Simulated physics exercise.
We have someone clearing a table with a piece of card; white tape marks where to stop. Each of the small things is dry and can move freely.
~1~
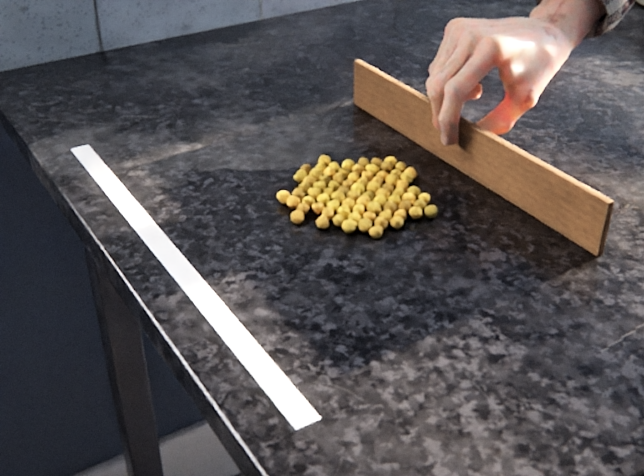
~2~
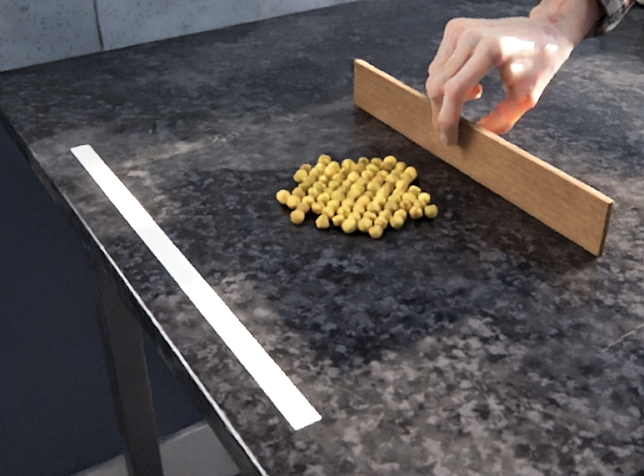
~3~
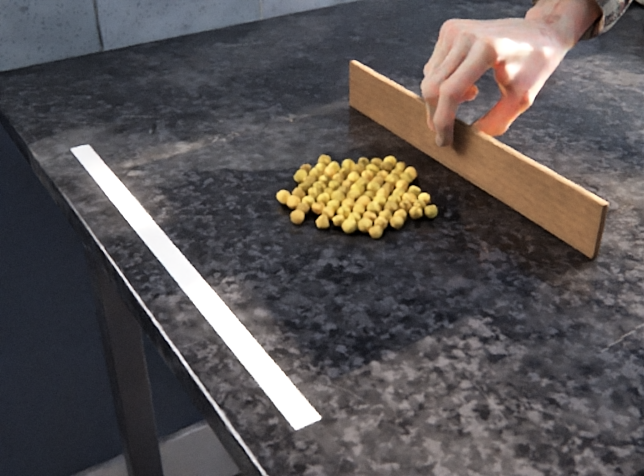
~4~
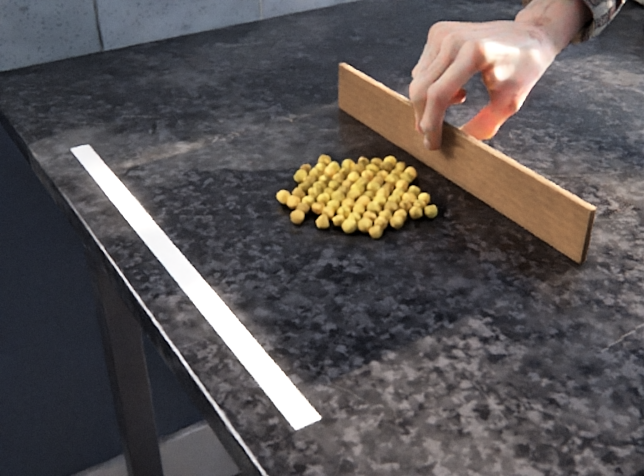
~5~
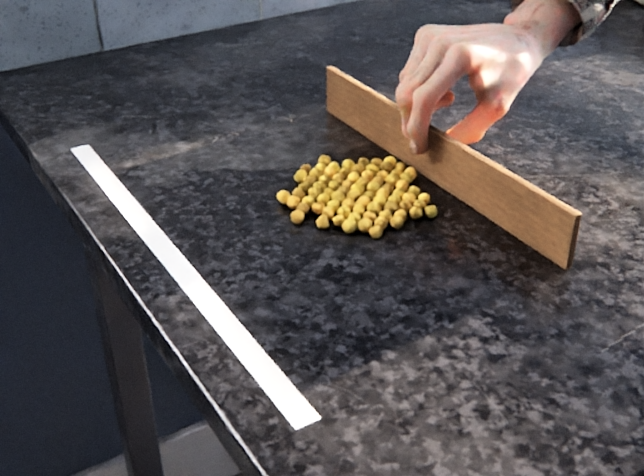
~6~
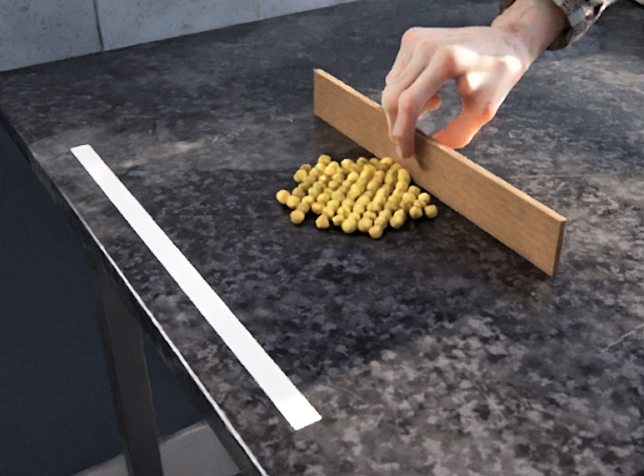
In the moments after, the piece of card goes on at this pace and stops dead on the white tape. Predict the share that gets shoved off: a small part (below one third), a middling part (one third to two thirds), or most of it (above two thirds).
It will be a middling part, one third to two thirds.
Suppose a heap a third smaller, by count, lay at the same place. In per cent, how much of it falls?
Result: Near 40 %.
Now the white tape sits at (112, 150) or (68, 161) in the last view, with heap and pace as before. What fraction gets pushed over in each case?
Case one: Around 20 percent; case two: 80 percent.
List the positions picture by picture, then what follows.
Piece of card at (584, 214), at rest; white tape at (87, 156), about two fingers from the edge; edge at (121, 277); the heap at (359, 190), puffed corn balls, in the first frame.
Piece of card at (584, 214), at rest, in the second frame.
Piece of card at (579, 216); the heap at (359, 190), in the third frame.
Piece of card at (567, 221), in the fourth frame.
Piece of card at (553, 227); the heap at (359, 190), in the fifth frame.
Piece of card at (538, 232); white tape at (87, 156); edge at (121, 277); the heap at (359, 190), in the sixth frame.
Soon, piece of card still moving, near (294, 169); heap all on the table, its front near (214, 245).
A while on, piece of card stopped at the white tape; heap about a third over the edge.
Towards the end, piece of card stopped at the white tape; heap about half over the edge.
Finally, piece of card stopped at the white tape; heap about half over the edge.
